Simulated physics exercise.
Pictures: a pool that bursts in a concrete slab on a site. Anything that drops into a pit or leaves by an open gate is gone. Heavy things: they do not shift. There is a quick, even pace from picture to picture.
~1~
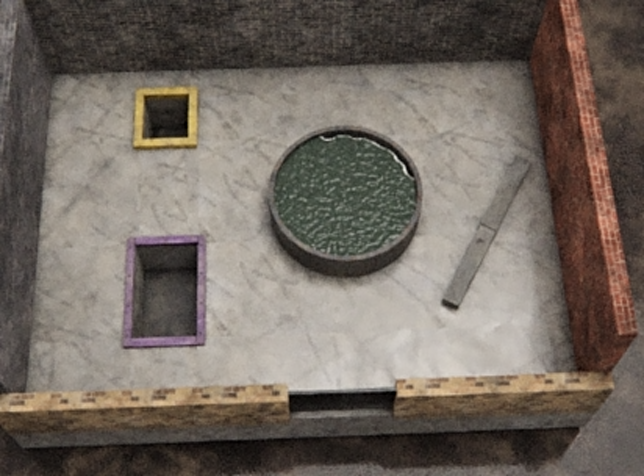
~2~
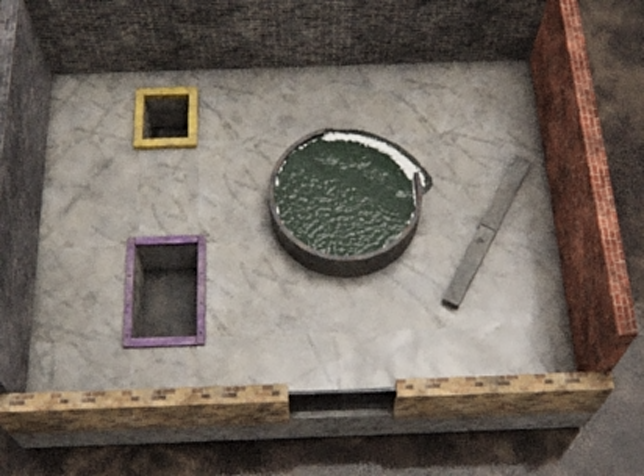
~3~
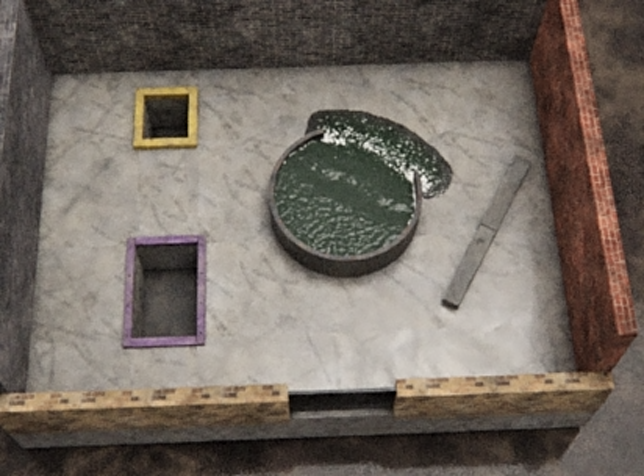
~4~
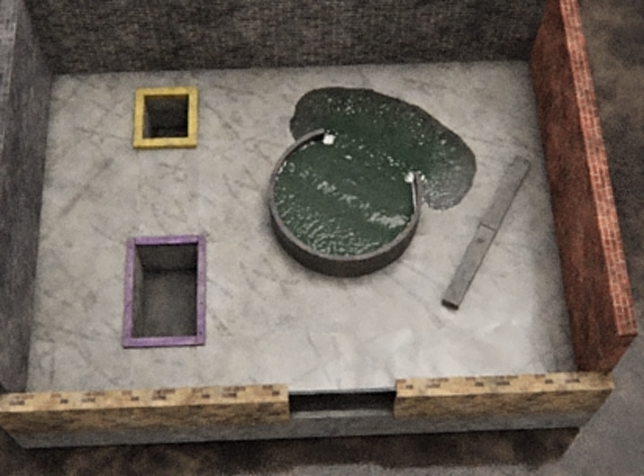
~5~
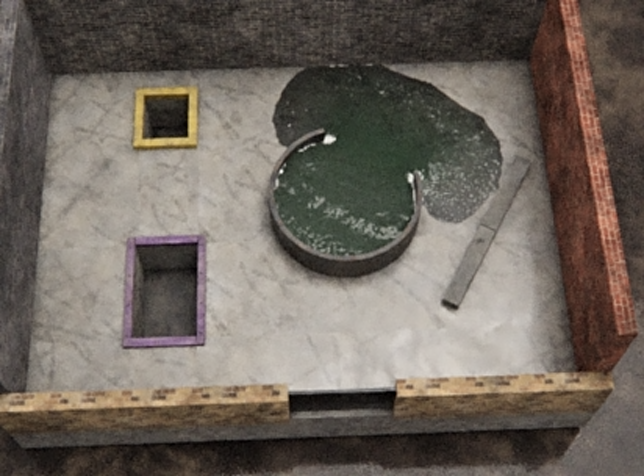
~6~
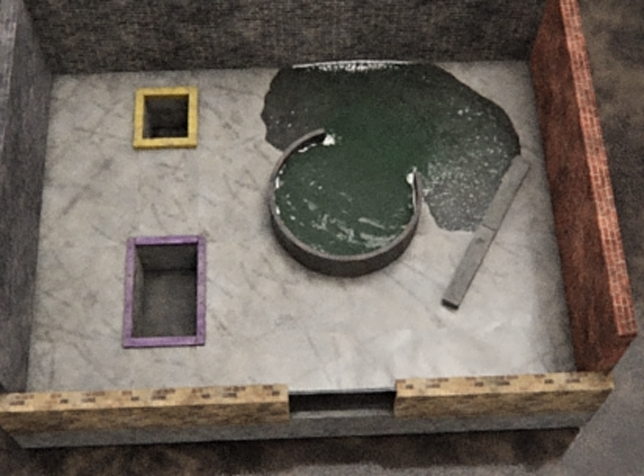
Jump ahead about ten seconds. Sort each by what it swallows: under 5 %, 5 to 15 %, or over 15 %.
Sorted: Gate under 5 %, purple pit under 5 %, yellow pit under 5 %.
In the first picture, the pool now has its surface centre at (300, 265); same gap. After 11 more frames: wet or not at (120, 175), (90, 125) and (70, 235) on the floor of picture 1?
Spot one unwetted, spot two unwetted, spot three unwetted.
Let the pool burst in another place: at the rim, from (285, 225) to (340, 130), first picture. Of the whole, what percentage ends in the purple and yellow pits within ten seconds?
I'd say the purple pit gets around 12 percent and the yellow pit around 8 percent.
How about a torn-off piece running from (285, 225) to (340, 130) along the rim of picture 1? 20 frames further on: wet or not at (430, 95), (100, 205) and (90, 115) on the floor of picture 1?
In the order asked: Sodden, sodden, sodden.
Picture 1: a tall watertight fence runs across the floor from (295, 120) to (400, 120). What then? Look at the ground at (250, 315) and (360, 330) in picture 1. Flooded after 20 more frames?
Spared, then spared.
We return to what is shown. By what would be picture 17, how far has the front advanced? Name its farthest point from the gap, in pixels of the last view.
About (157, 73).
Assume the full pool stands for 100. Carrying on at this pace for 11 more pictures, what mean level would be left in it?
About 42 per cent.
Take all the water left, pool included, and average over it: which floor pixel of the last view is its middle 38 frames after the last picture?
I'd say near (381, 188).
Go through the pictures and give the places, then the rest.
Still water in the round pool at (346, 193), in the first picture.
The front is at a hidden place, out from the gap on the round pool's far side, in the second picture.
Water pours out on the round pool's far side and has run to (313, 123), in the third picture.
Water pours out on the round pool's far side and has run to (312, 97), in the fourth picture.
Water pours out on the round pool's far side and has run to (315, 71), in the fifth picture.
The front is at (511, 137), out from the gap on the round pool's far side, in the sixth picture.
A moment on, water covers 20 % of the floor; the gate 0 %, the purple pit 0 %, the yellow pit 0 %.
Next, water covers 25 % of the floor; the gate 0 %, the purple pit 0 %, the yellow pit 0 %.
Then, water covers 40 % of the floor; the gate 0 %, the purple pit 0 %, the yellow pit 0 %.
Later, water covers 70 % of the floor; the gate 0 %, the purple pit 0 %, the yellow pit 0 %.
In the end, water covers 90 % of the floor; the gate 0 %, the purple pit 1 %, the yellow pit 0 %.
